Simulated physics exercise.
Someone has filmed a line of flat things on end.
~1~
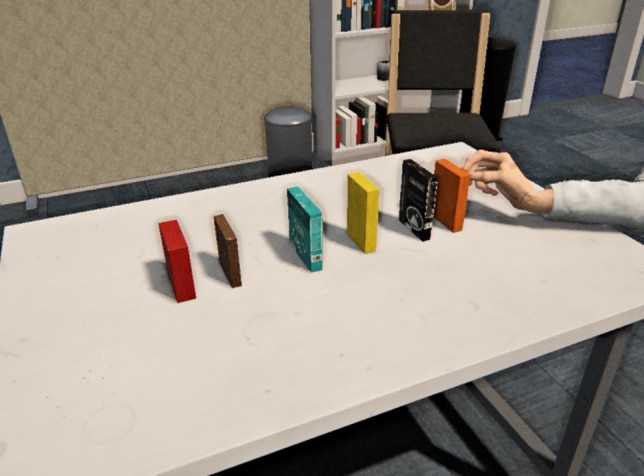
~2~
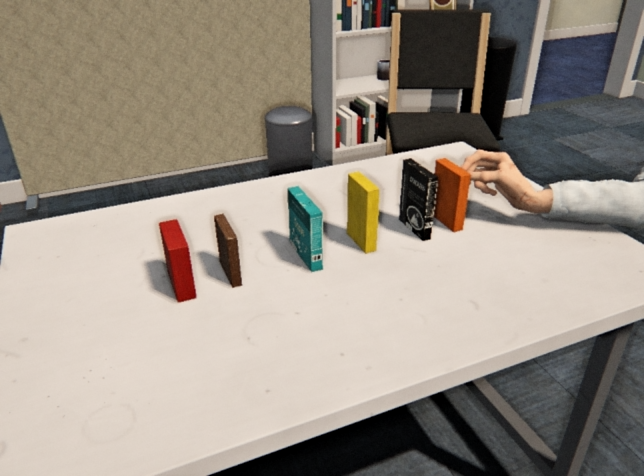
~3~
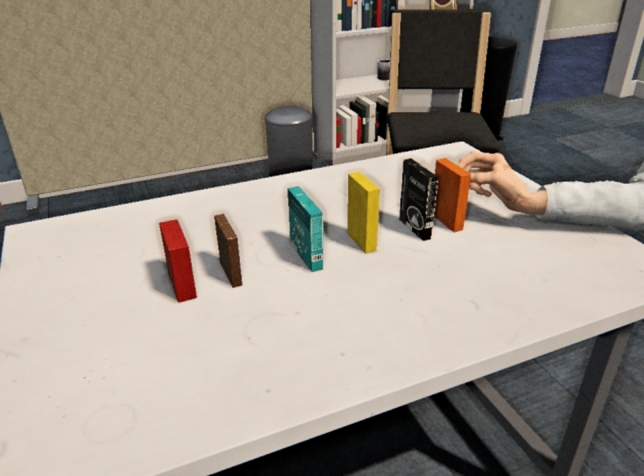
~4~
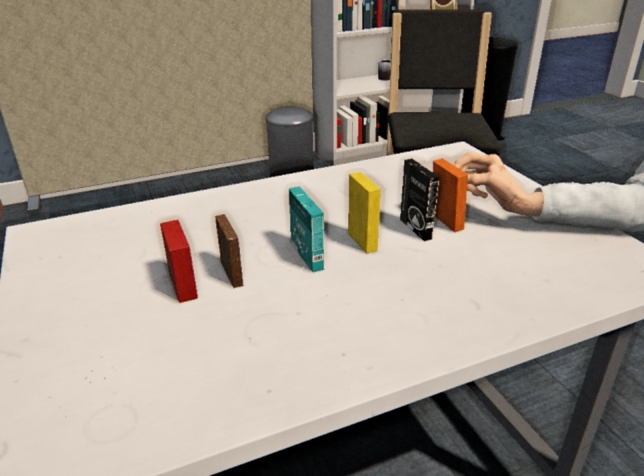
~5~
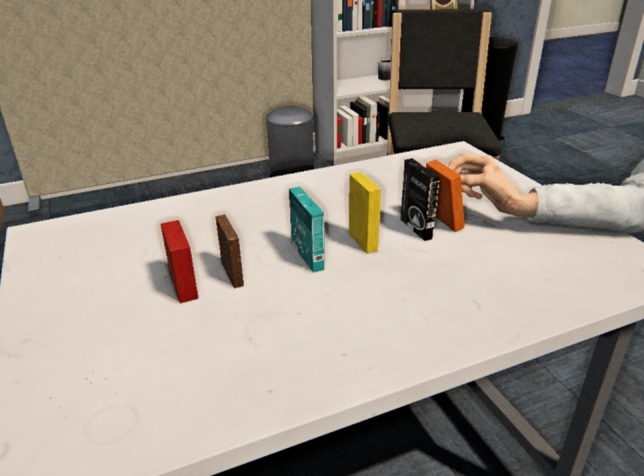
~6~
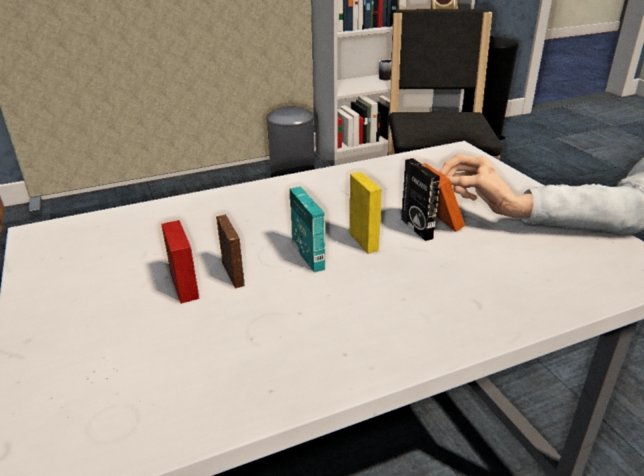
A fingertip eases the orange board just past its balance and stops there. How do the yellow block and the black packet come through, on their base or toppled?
The yellow block falls over, the black packet falls over.
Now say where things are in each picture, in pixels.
In the first picture, yellow block (362, 213); black packet (417, 200).
In the second picture, turquoise packet (305, 228); brown block (228, 250).
In the third picture, turquoise packet (305, 228); brown block (228, 250).
In the fourth picture, orange board 4° over; turquoise packet (306, 229); brown block (229, 251).
In the fifth picture, orange board 12° over; turquoise packet (306, 229); brown block (230, 251).
In the sixth picture, orange board 24° over; yellow block (364, 213); black packet (420, 200).
Then, 0.30 s after the last picture, orange board 74° over; black packet tipped 73° from how it was near (384, 225); yellow block tipped 52° from how it was near (336, 226); turquoise packet tipped 14° from how it was.
Then, 0.40 s after the last picture, orange board 75° over; black packet on its side near (382, 228); yellow block on its side near (325, 240); turquoise packet on its side.
At rest, tipped over on the table, yellow block, turquoise packet and black packet; left askew, brown block. Seen from the same camera at the end, yellow block near (324, 241), black packet near (382, 228).
